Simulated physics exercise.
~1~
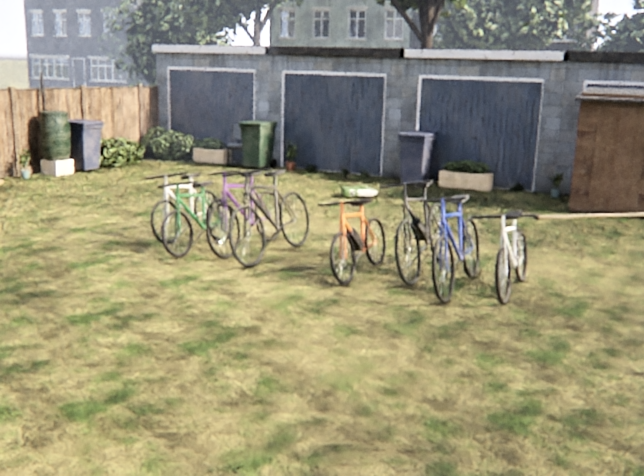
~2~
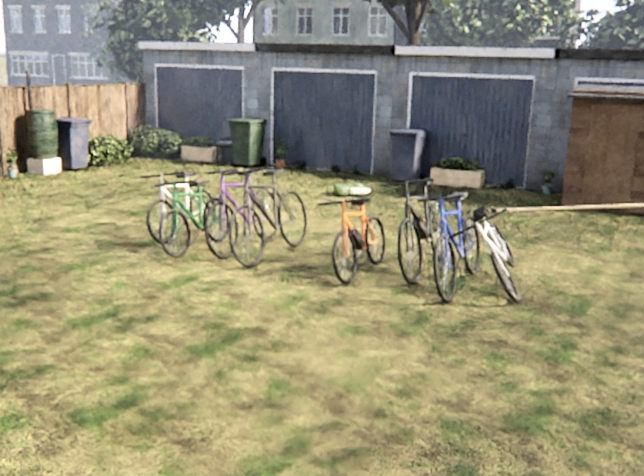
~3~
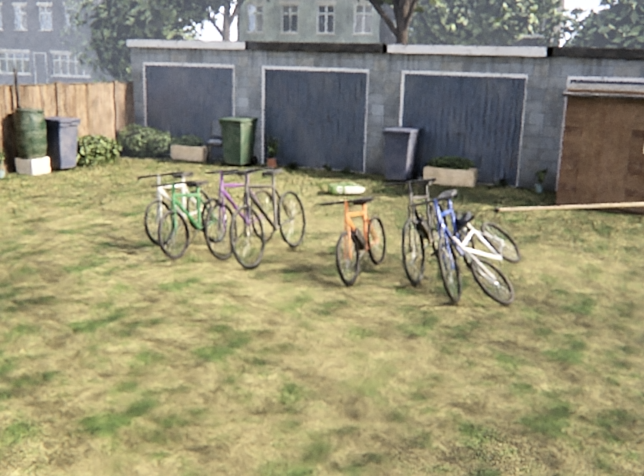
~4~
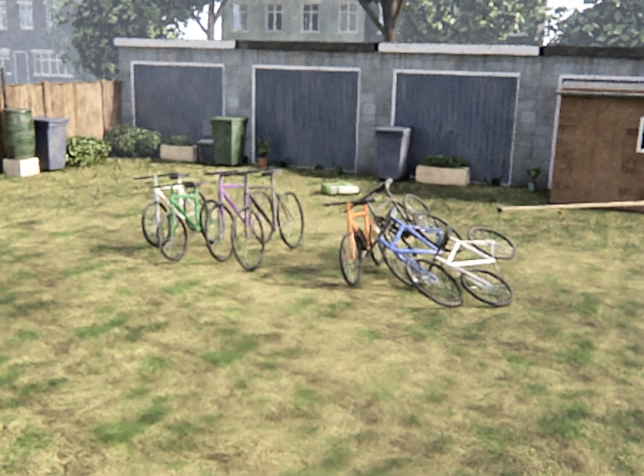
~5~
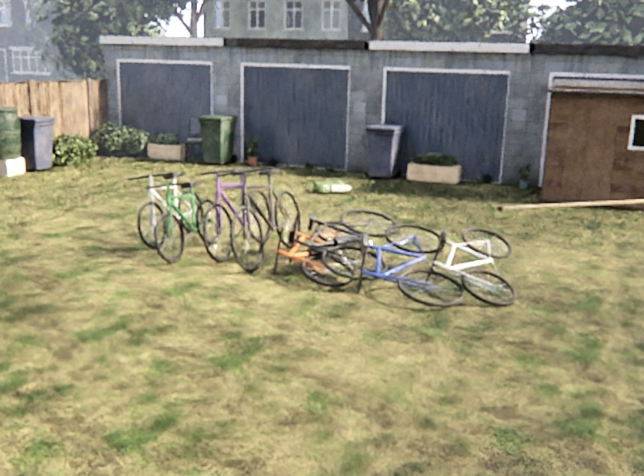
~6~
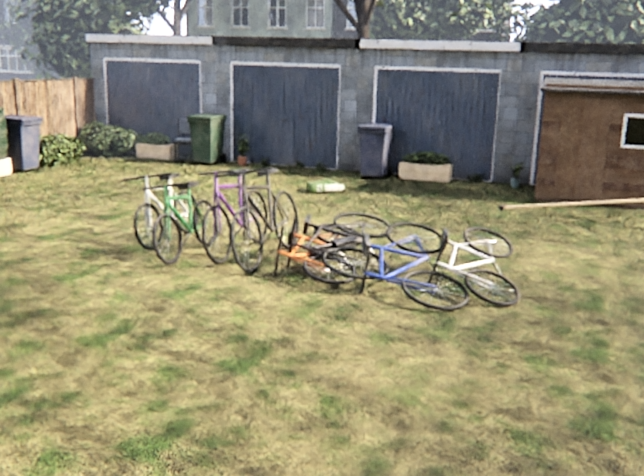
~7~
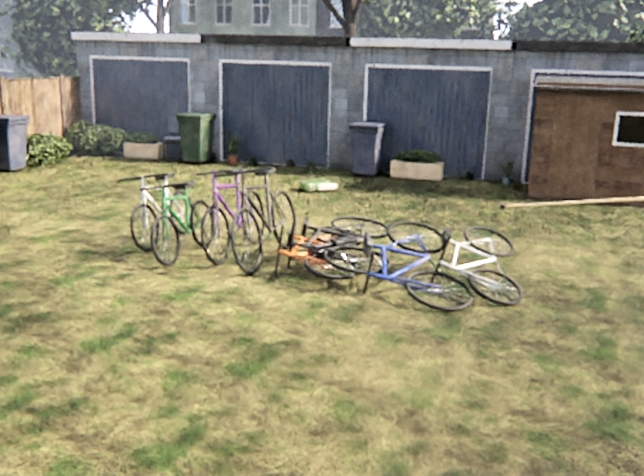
A white bicycle at the right end of a loose row tips over on a patchy lawn, seen from slightly above, with grey garages, bins and a wooden shed behind. Green and purple bicycles stand to the left, with orange, dark and blue ones nearer the white. The white bicycle leans left into the blue one, which topples against the dark one beside it. That knocks the orange bicycle down to the left as the view drifts sideways. Finally the white, blue, dark and orange bicycles lie in a tangle, while the purple, green and others at left remain standing.
